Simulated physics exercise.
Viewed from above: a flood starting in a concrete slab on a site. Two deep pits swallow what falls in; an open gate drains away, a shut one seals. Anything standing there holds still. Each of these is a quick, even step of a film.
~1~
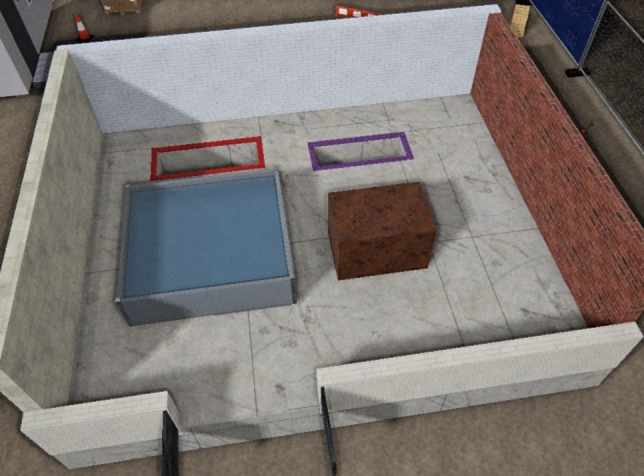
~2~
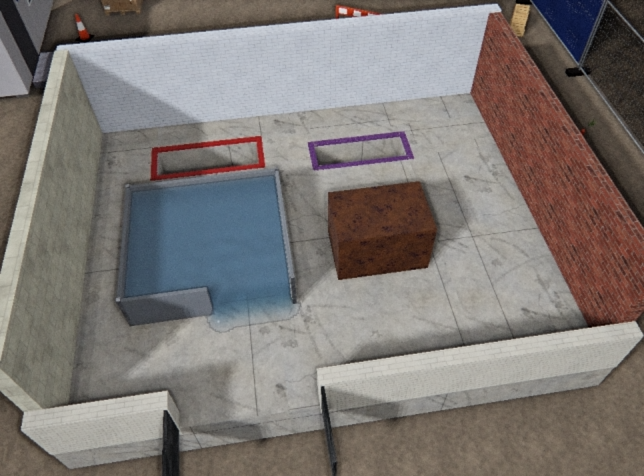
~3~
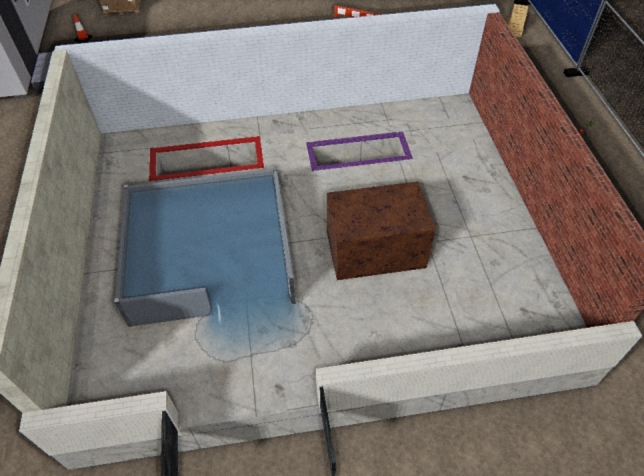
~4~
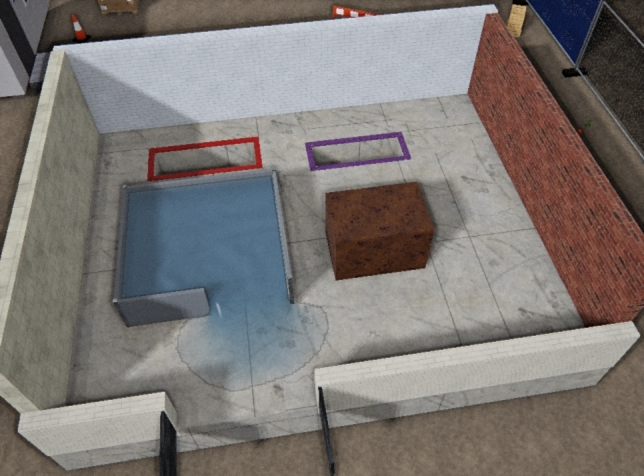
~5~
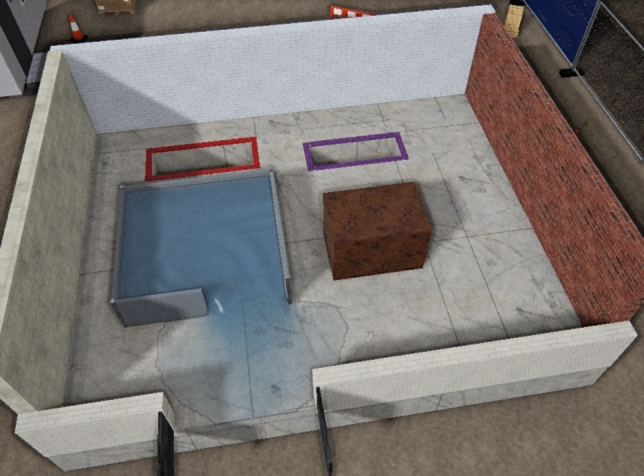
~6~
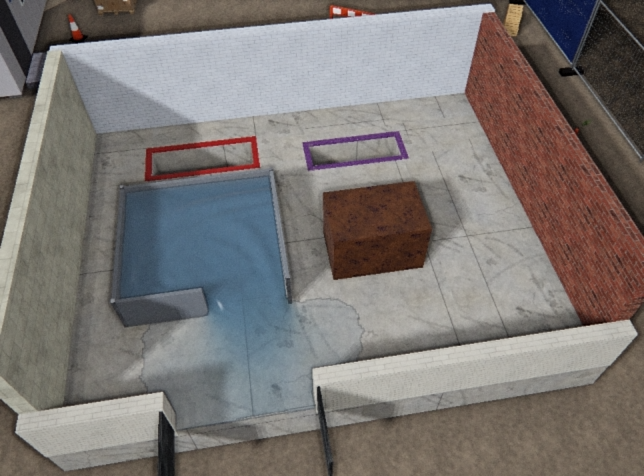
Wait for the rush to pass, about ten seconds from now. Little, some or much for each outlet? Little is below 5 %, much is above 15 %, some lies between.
The gate gets much. The red pit gets little. The purple pit gets little.
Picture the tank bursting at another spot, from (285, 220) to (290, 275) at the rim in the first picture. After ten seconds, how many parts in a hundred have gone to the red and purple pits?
Red: 6 percent; purple: 20 percent.
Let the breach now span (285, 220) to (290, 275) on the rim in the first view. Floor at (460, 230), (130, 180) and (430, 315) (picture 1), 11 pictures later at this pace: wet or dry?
Spot by spot: Unaffected, then unaffected, then soaked through.
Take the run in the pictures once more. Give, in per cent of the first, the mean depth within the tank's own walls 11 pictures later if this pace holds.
I'd say around 62 per cent.
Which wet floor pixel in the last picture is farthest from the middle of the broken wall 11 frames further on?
Somewhere around (537, 355).
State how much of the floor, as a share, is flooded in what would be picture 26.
Estimate: Some 30 in a hundred.
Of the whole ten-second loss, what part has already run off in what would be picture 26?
Close to 55 per cent, I'd say.
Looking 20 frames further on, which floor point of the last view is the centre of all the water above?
Centre of the water: Near (252, 281).
A moment on, water covers 15 % of the floor; the gate 8 %, the red pit 0 %, the purple pit 0 %.
Next, water covers 20 % of the floor; the gate 18 %, the red pit 0 %, the purple pit 0 %.
Then, water covers 30 % of the floor; the gate 31 %, the red pit 0 %, the purple pit 0 %.
Later, water covers 50 % of the floor; the gate 45 %, the red pit 0 %, the purple pit 0 %.
In the end, water covers 65 % of the floor; the gate 56 %, the red pit 0 %, the purple pit 1 %.
